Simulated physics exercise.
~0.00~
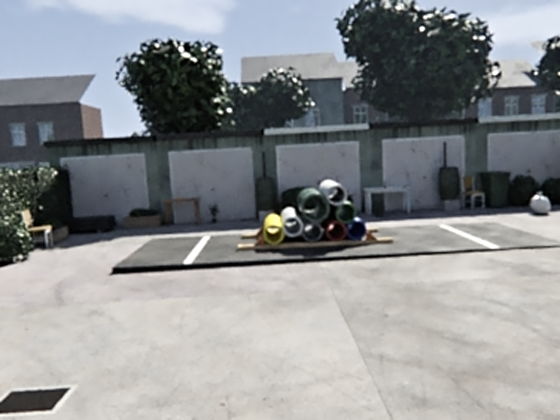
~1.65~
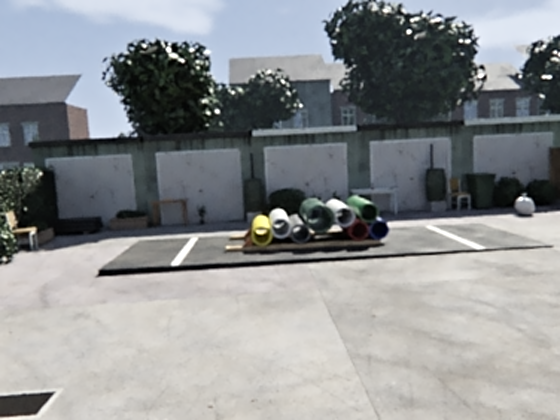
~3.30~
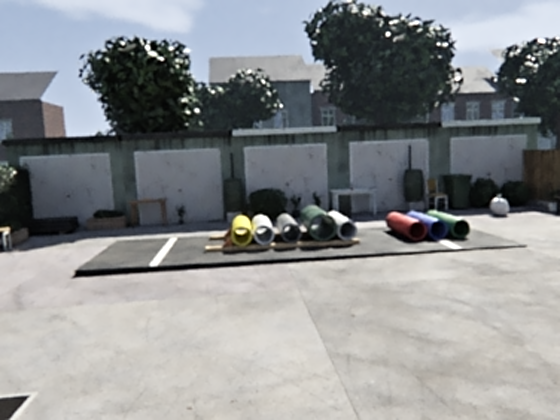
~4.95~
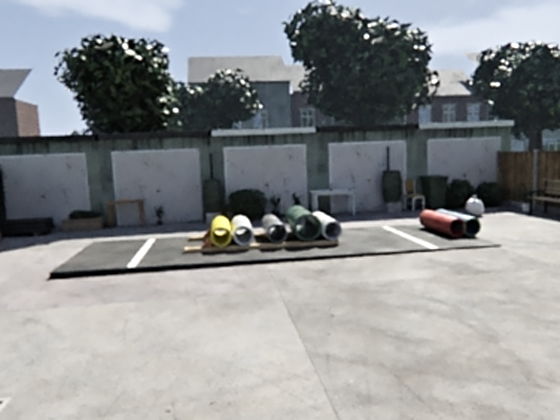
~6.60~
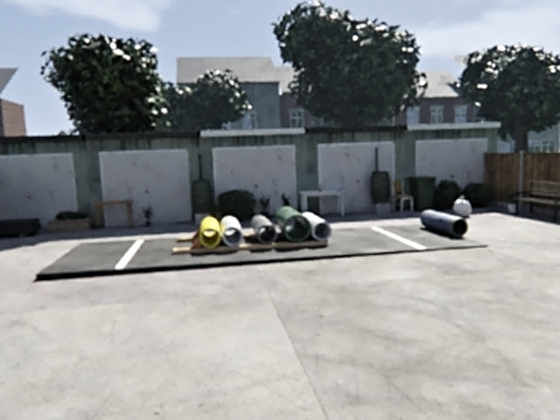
A stack of colourful pipes on a dark paved strip slumped to the right, and the red, blue and green ones rolled off past the white line before stopping, while the yellow one stayed put beside the remaining pipes.
